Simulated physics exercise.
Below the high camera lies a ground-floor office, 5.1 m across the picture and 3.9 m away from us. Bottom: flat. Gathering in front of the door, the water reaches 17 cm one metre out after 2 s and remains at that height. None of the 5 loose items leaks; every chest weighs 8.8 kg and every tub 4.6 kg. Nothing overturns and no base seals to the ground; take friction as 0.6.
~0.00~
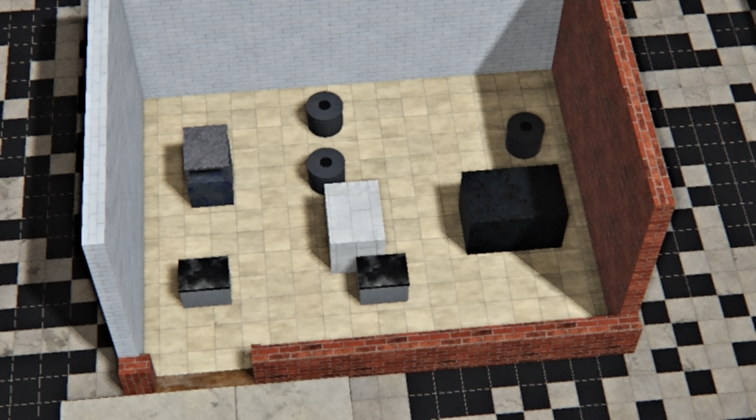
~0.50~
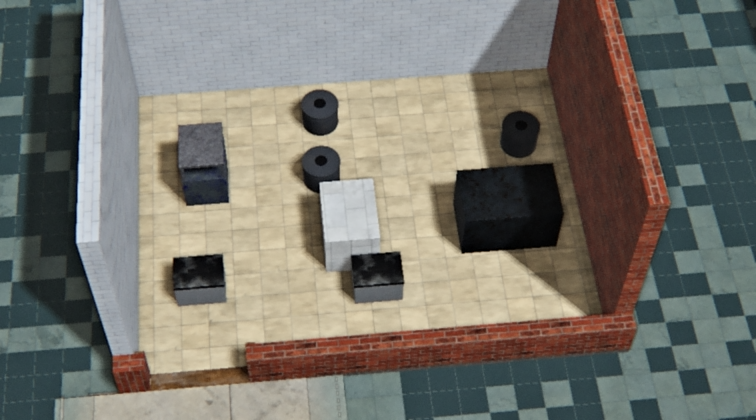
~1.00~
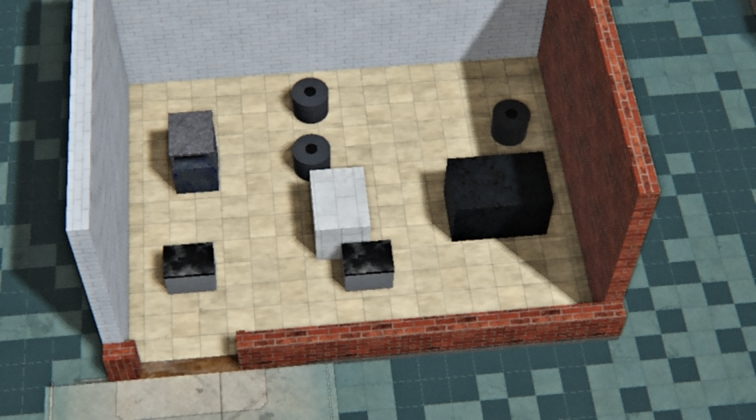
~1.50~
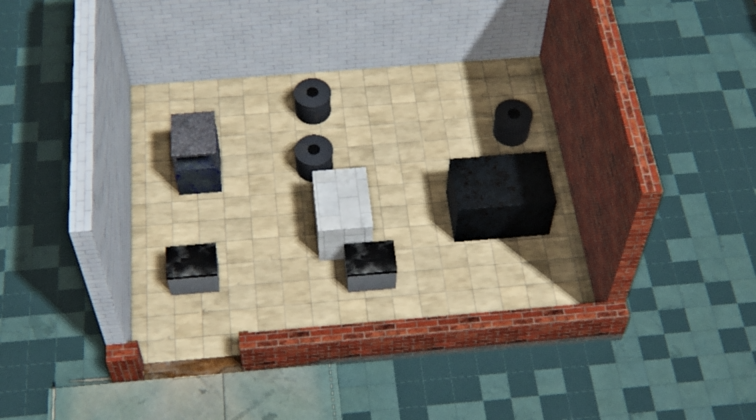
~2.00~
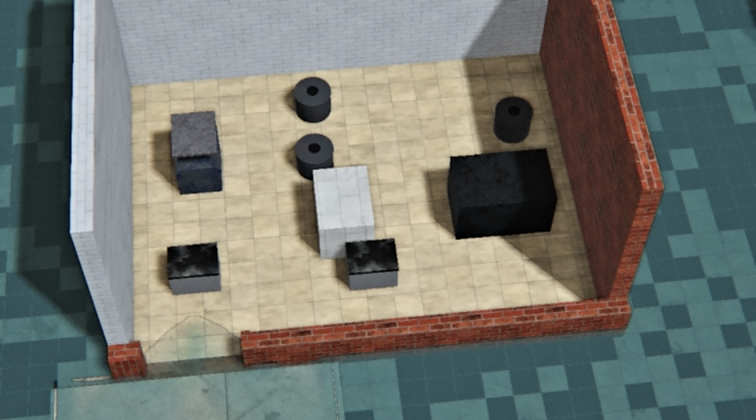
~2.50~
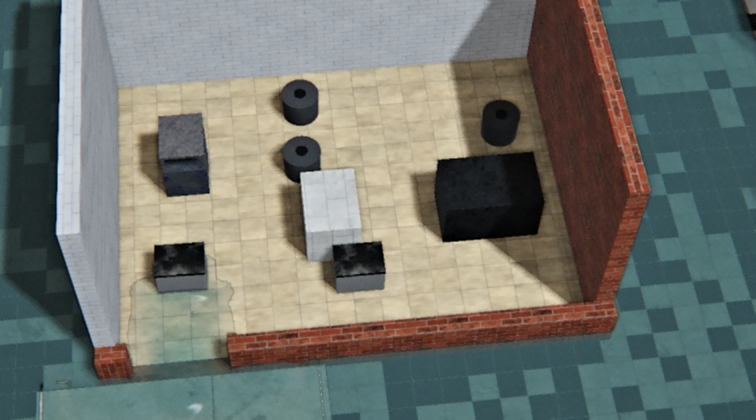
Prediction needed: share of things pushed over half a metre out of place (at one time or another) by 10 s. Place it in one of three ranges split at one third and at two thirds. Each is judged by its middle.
Range: The middle, one to two thirds.
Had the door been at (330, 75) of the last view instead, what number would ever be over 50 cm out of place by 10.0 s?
Result: 2 of them.
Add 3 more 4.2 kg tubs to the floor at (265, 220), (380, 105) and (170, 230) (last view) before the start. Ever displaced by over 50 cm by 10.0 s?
First exceeds it, second exceeds it, third exceeds it.
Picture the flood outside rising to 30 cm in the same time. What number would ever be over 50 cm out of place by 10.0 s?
Count: 4.
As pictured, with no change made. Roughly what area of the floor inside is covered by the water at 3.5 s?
Roughly 4.5 m2.
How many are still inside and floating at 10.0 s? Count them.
4 at that moment.
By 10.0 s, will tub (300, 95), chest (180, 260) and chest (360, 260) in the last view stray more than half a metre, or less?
Beyond, beyond, within.
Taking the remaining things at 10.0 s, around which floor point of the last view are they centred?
Around (483, 142).
After 3.5 s 1 of 5 are over 50 cm from their spots; 0 afloat.
After 4.5 s 1 of 5 are over 50 cm from their spots; 1 afloat.
After 7.0 s 3 of 5 are over 50 cm from their spots; 2 afloat.
After 10.0 s 3 of 5 are over 50 cm from their spots, and 3 have been at some point; 4 afloat.
